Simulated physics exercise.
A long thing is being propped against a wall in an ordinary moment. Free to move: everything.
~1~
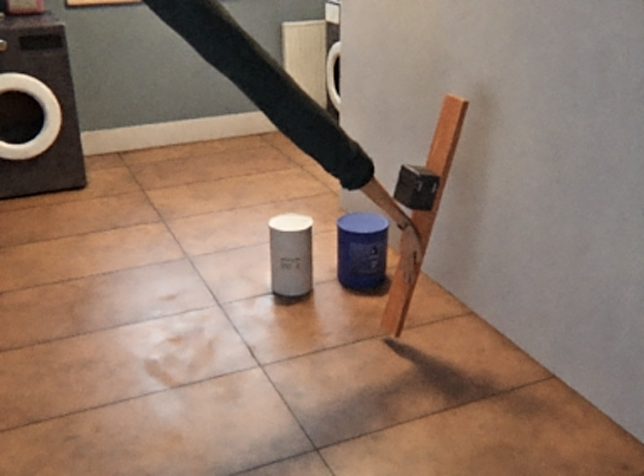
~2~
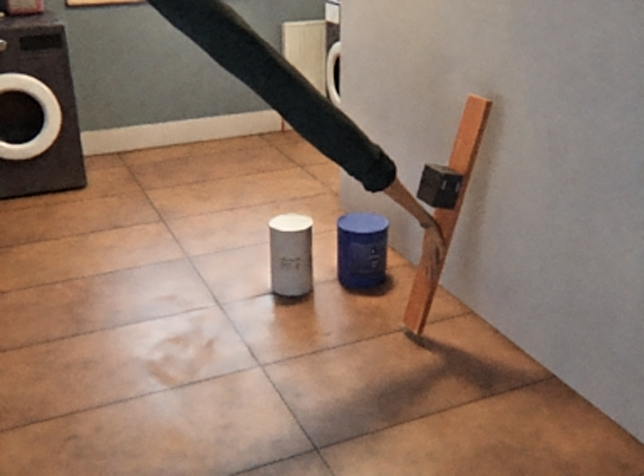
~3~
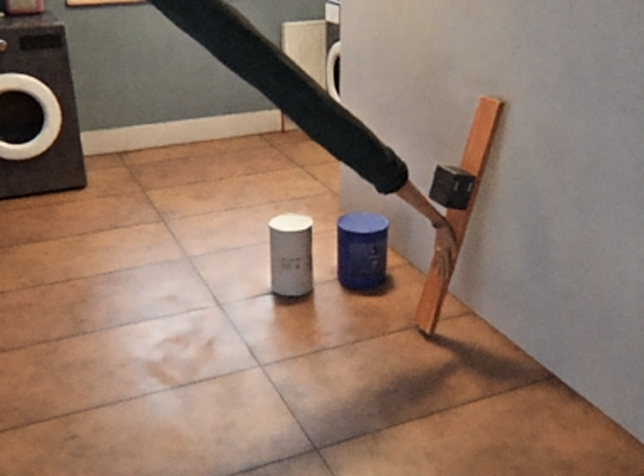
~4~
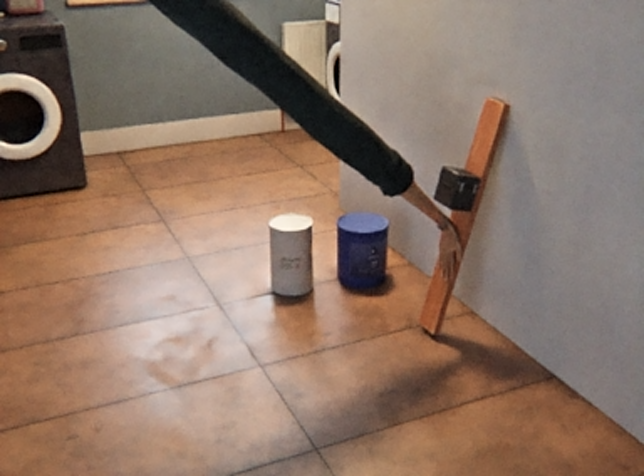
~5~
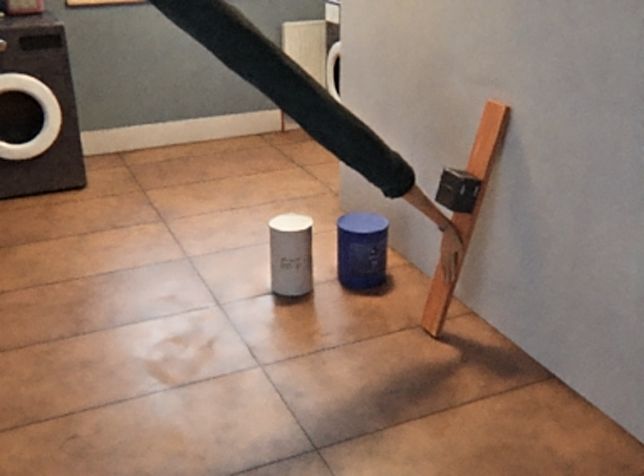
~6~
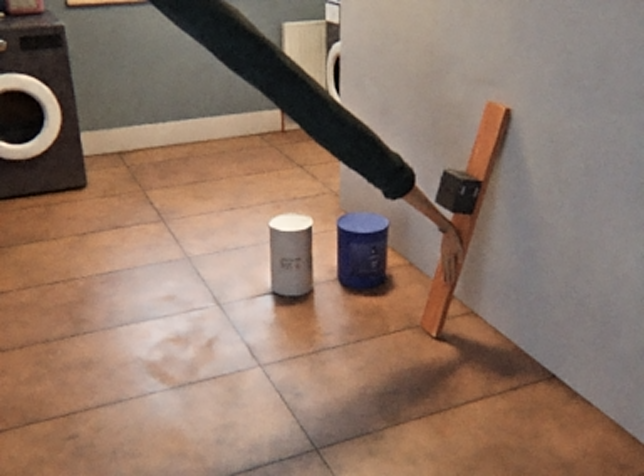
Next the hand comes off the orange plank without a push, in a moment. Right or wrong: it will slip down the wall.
Wrong.
Then, 0.40 s on from there, no change.
Then, 0.90 s on from there, orange plank resting near (463, 224).
In the end, all 3 unmoved. At the end, from the last picture's camera, orange plank near (463, 224). The plank stays up.
